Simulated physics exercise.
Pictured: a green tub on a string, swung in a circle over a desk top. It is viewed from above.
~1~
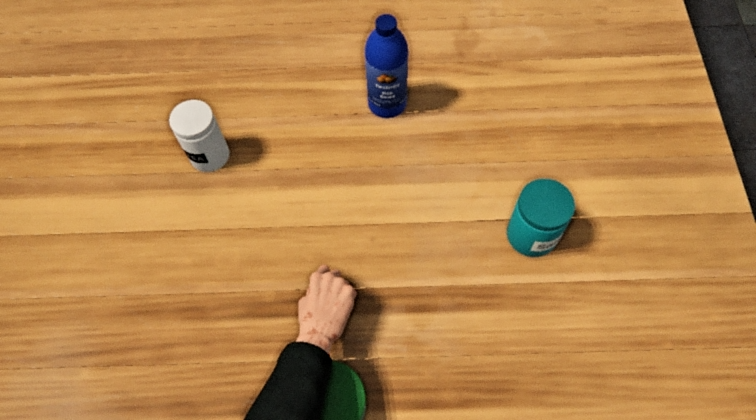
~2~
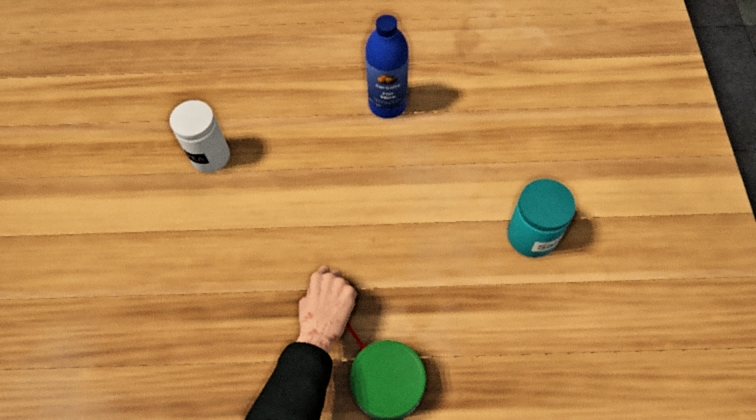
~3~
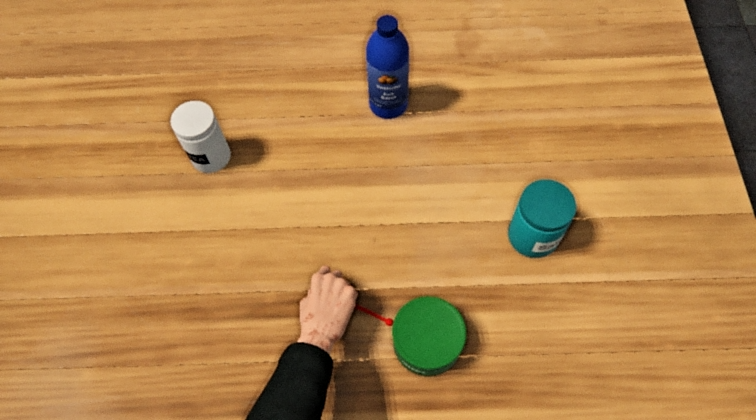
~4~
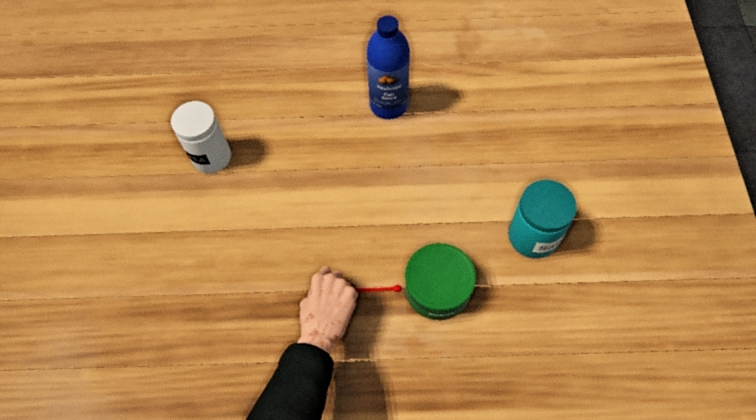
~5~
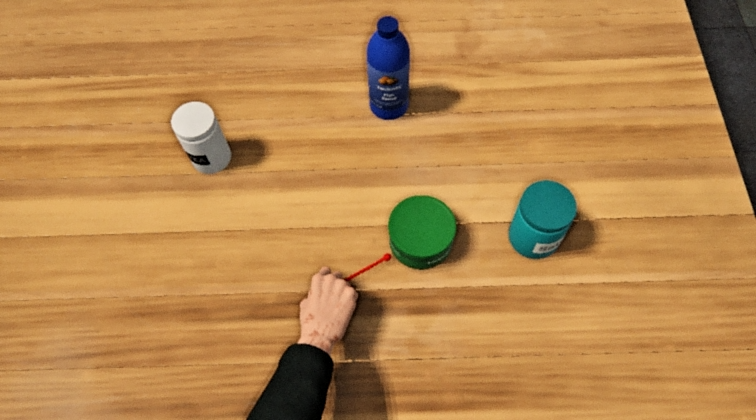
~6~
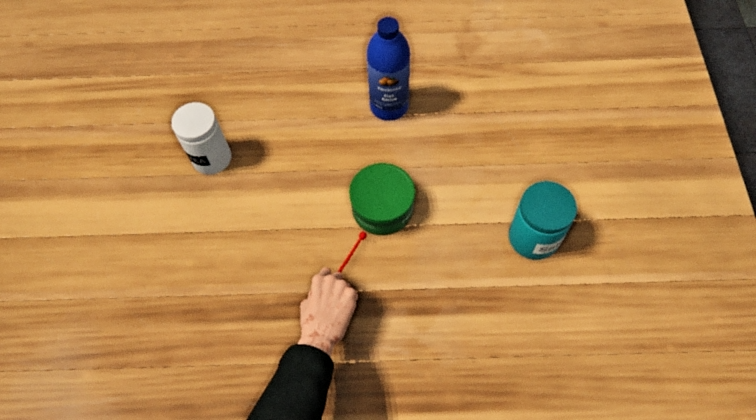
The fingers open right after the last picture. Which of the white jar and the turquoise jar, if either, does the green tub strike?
Struck or not: White jar - struck; turquoise jar - spared.
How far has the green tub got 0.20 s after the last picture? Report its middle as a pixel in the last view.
About (231, 155).
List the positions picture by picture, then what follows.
In the first picture, green tub (327, 399); white jar (191, 117); turquoise jar (547, 202); blue bottle (386, 22).
In the second picture, green tub (388, 378).
In the third picture, green tub (429, 331).
In the fourth picture, green tub (440, 275).
In the fifth picture, green tub (422, 225).
In the sixth picture, green tub (382, 191); white jar (193, 120); turquoise jar (549, 205); blue bottle (388, 25); going round anticlockwise.
Then, 0.08 s after the last picture, tub near (288, 171).
Then, 0.20 s after the last picture, tub near (232, 155); white jar pushed aside.
At rest, tub near (227, 153); white jar knocked over. The white jar is struck and the turquoise jar remains clear.
